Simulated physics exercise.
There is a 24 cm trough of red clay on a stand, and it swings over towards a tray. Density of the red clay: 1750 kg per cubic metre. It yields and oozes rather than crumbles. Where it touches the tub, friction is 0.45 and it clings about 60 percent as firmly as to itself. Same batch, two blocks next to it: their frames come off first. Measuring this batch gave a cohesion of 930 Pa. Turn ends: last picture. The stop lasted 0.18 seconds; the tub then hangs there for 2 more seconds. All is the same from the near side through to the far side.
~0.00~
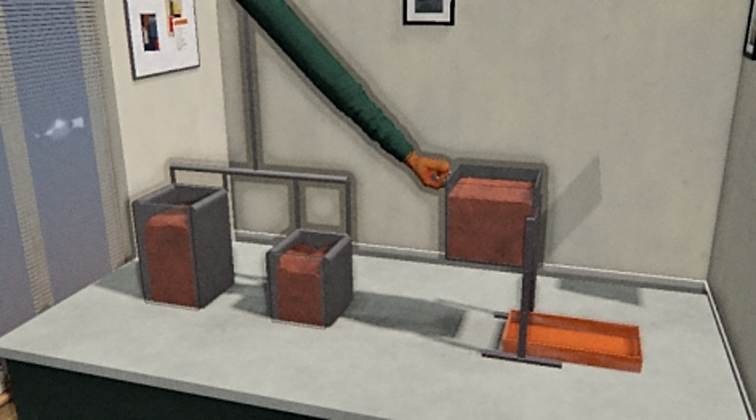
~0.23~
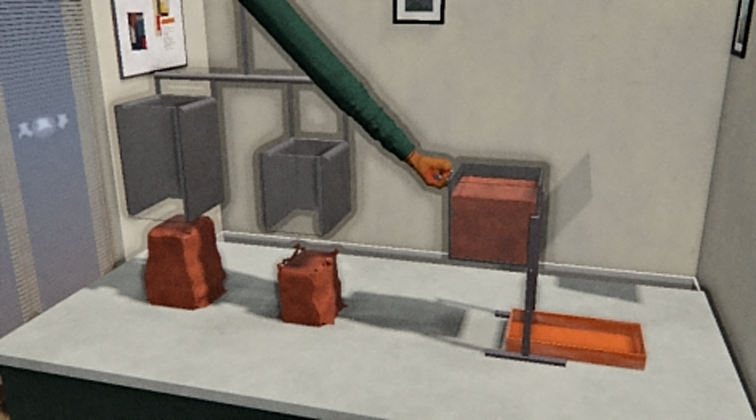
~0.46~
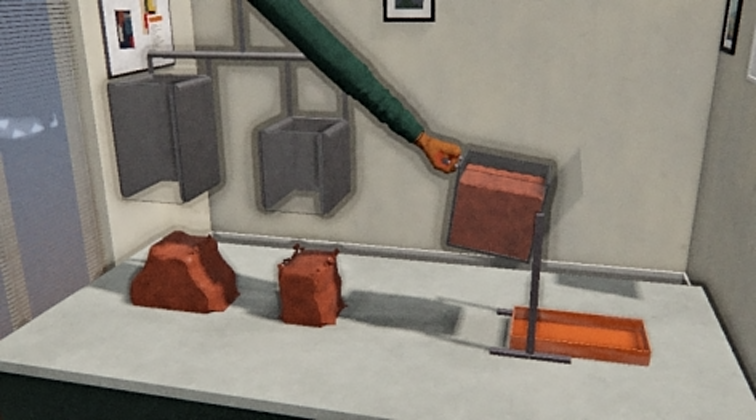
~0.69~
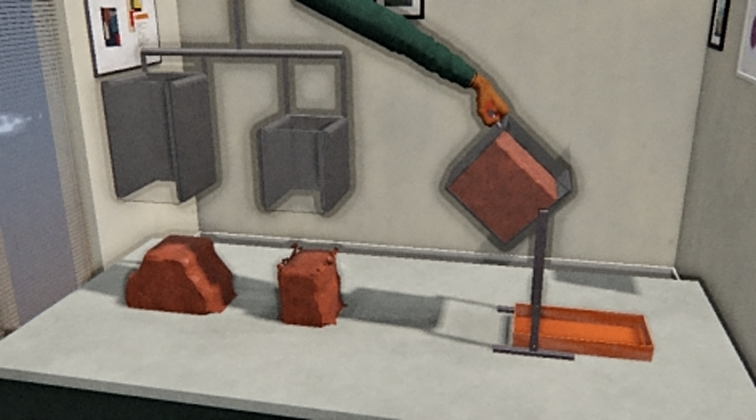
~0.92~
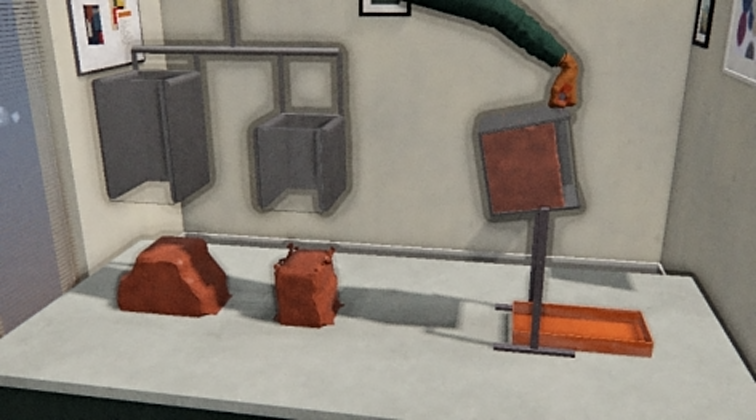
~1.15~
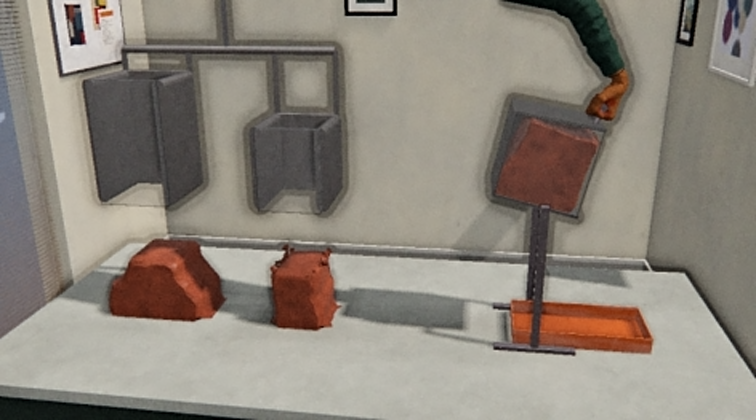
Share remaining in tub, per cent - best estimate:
Approx. 39 %.
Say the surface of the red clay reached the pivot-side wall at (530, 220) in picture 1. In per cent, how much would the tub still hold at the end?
About 45 %.
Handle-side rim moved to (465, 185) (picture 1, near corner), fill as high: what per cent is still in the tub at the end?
The tub would end up holding some 70 % of it.
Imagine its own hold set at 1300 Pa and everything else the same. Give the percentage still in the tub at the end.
40 %.
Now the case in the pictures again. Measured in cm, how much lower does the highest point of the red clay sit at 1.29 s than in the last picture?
I reckon it's close to 5 cm.
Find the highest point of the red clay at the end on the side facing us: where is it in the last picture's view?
Close to pixel (536, 164).
By 1.29 s, the tub is at 102 degrees and holds 82 %.
By 1.46 s, the tub is at 102 degrees and holds 48 %.
By 1.63 s, the tub is at 102 degrees and holds 39 %.
By 1.80 s, the tub is at 102 degrees and holds 39 %.
By 3.15 s, at the end, the tub is at 102 degrees and holds 39 %.
